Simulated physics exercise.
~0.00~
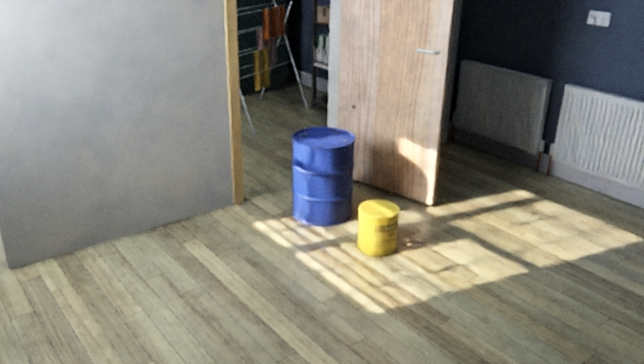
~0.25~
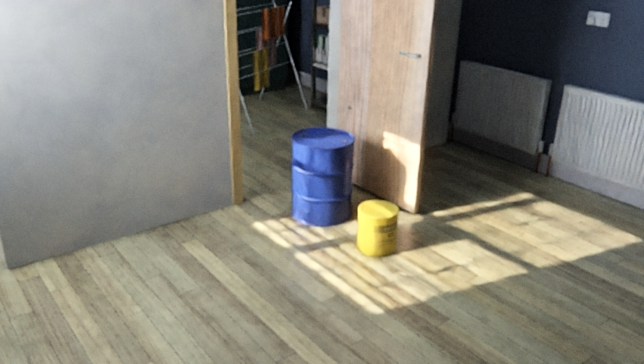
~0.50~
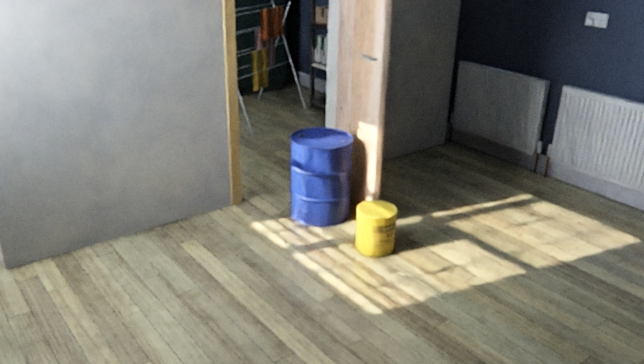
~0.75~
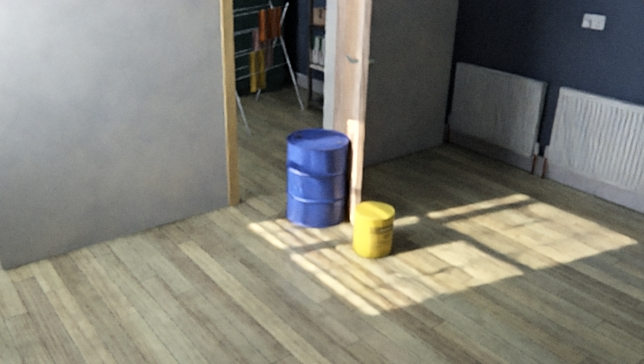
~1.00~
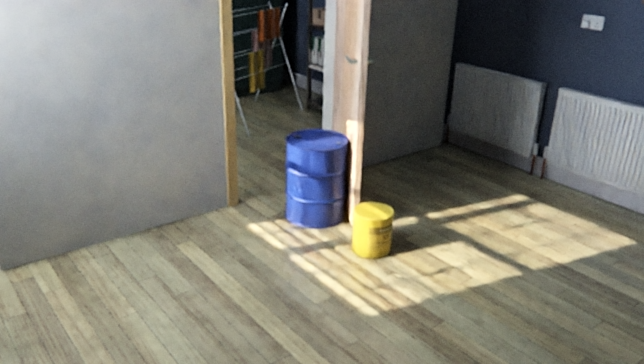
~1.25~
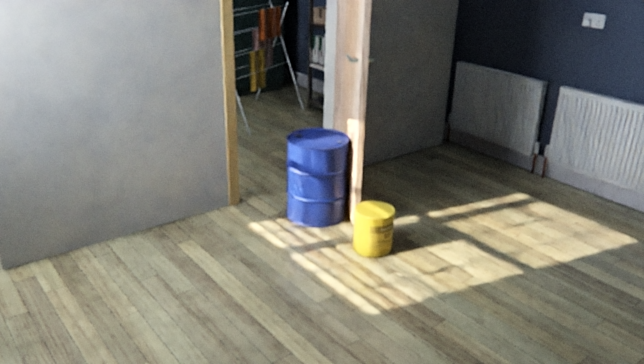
In a sunlit room with wooden floorboards, dark blue walls and white radiators, a pale wooden door stands open behind a blue drum and a smaller yellow pail. With no hand in view, the door swings on its hinges, its broad face narrowing as it turns and uncovering more of the grey wall behind it. It keeps turning until little more than its edge shows, close beside the drum. There the door slows and comes to rest, still open. The drum and the pail stay in their places on the floor, while the view sways slightly.
